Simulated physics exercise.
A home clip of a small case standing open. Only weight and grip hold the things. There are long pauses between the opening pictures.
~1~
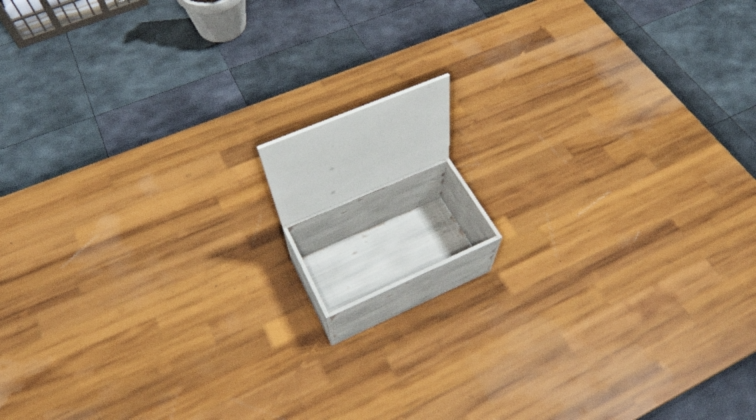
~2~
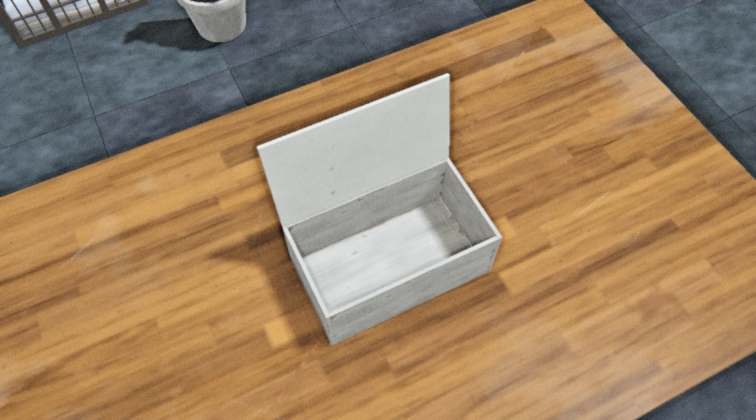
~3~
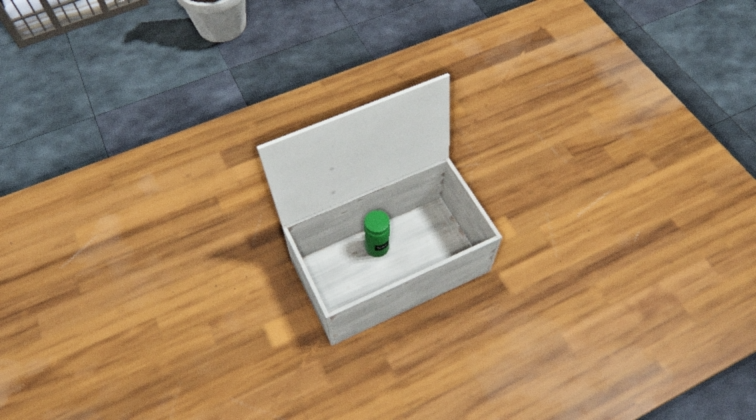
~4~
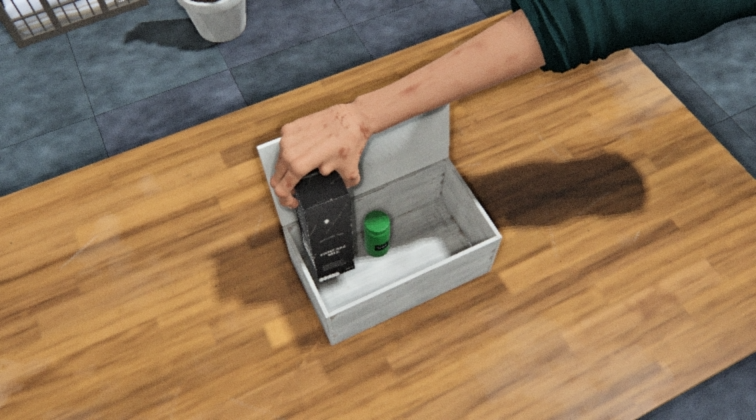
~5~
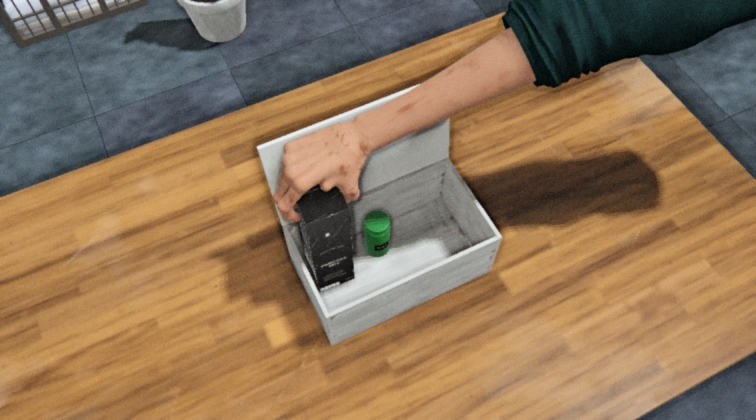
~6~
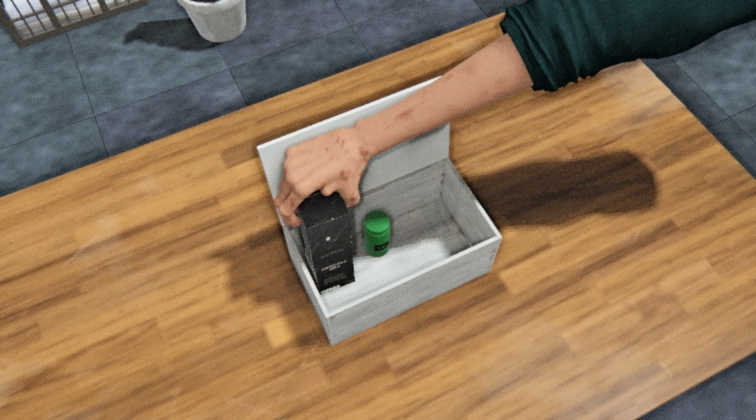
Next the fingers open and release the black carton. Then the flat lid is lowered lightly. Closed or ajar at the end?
It will not close.
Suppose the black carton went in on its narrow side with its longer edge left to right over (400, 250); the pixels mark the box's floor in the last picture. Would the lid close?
Then it shuts flat.
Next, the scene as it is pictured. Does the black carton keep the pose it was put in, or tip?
It stays as placed.
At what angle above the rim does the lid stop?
About 85°.
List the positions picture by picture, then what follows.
The last thing is not in view yet, in the first picture.
The last thing is not in view yet, in the second picture.
The last thing is not in view yet; green shaker (377, 234), in the third picture.
Coming down; black carton (324, 224); green shaker (377, 234), in the fourth picture.
Coming down; black carton (325, 236); green shaker (377, 234), in the fifth picture.
In place under the hand; black carton (326, 240); green shaker (377, 234), in the sixth picture.
Then, 0.90 s later than the last frame, lid starting down.
Then, 1.60 s later than the last frame, lid 84° above the rim.
Then, 2.90 s later than the last frame, lid 85° above the rim.
Then, 4.50 s later than the last frame, black carton resting near (324, 238).
When it is over, lid 85° above the rim; both as before. End places, in pixels of the last picture, black carton near (324, 238).
